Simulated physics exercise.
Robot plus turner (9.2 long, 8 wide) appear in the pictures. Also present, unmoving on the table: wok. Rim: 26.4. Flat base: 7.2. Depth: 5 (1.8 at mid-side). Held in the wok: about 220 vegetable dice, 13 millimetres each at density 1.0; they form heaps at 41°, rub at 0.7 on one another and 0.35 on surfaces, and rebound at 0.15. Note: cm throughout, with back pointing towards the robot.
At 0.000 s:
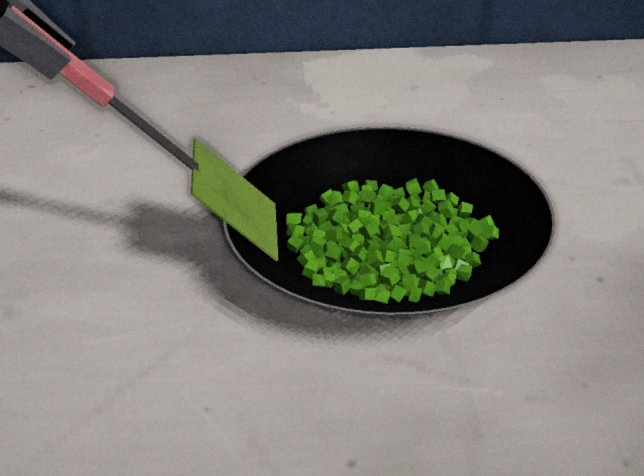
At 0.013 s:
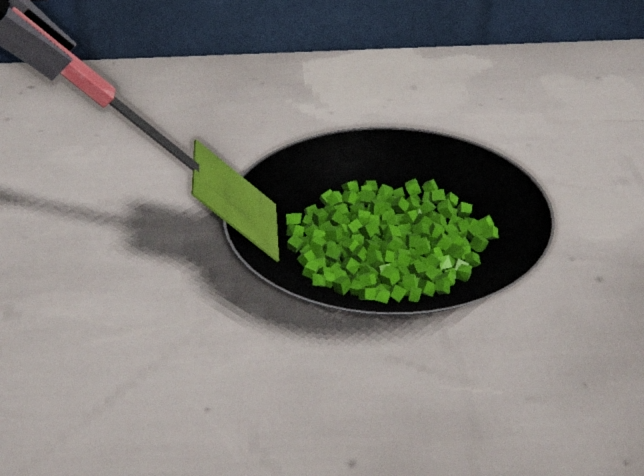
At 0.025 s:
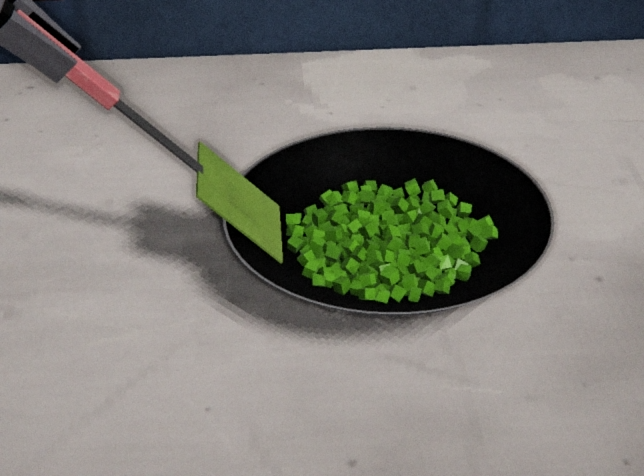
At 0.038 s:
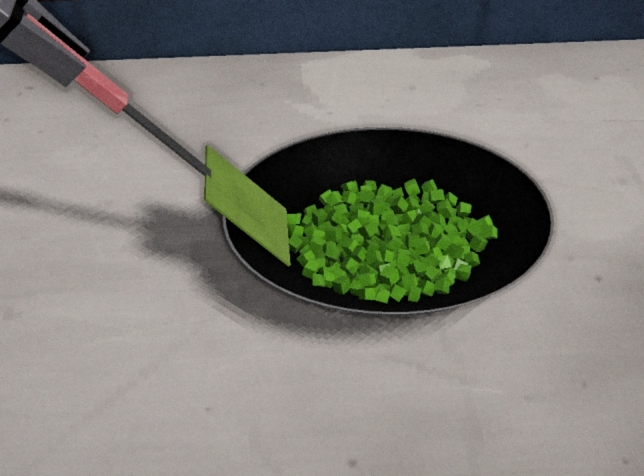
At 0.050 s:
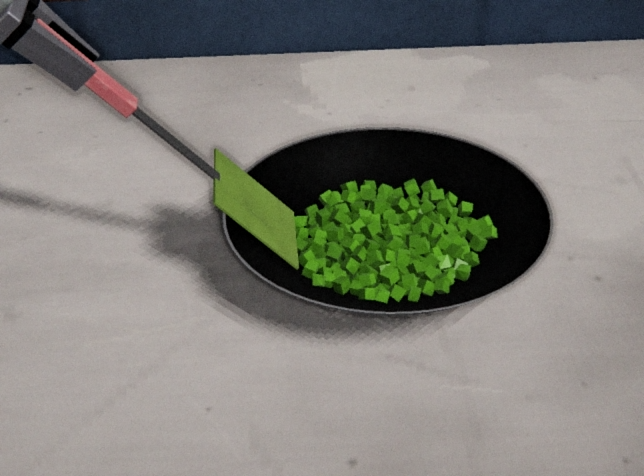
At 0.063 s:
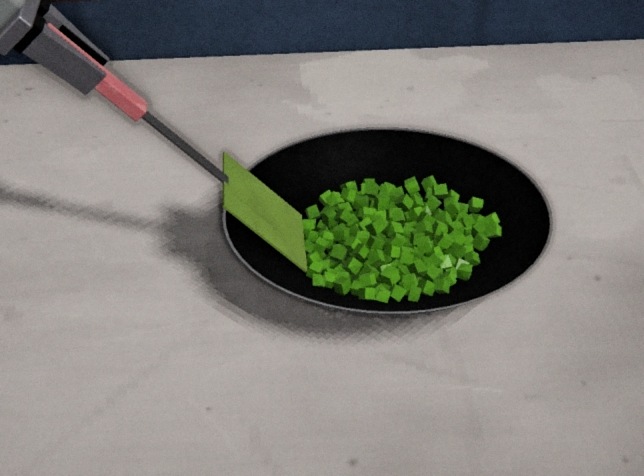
A robot-held turner with a green blade and red handle hangs nearly still at the left edge of a black wok filled with green vegetable dice. It then slides slowly right and slightly down, meets the near side of the heap, and nudges the dice a little to the right.
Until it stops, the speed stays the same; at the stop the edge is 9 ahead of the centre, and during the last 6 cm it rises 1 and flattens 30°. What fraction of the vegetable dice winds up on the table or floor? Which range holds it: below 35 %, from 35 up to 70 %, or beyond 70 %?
The range from 35 up to 70 %.
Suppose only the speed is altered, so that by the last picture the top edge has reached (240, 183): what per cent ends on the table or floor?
Some 60 per cent.
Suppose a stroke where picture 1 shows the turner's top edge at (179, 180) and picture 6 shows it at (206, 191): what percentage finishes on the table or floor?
45 %.
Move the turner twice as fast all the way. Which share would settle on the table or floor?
65 per cent, roughly.
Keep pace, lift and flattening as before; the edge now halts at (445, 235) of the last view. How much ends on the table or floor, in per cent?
About 25 per cent.
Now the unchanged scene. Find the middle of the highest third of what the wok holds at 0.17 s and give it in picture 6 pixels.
Roughly pixel (491, 219).
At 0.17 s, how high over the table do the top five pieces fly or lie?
6 cm.
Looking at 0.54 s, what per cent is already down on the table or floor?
That would be near 45 per cent, give or take.
After 0.17 s, sloping 47°, highest piece 7 above the table; 219 in the wok, 2 on the blade or in flight.
After 0.28 s, sloping 37°, highest piece 8 above the table; 188 in the wok, 3 on the table or floor, 30 on the blade or in flight.
After 0.54 s, sloping 17°, highest piece 6 above the table; 116 in the wok, 103 on the table or floor, 2 on the blade or in flight.
After 1.59 s, sloping 17°, highest piece 6 above the table; 116 in the wok, 105 on the table or floor.
In the end, 116 in the wok, 105 on the table or floor. That is 48 % on the table or floor.
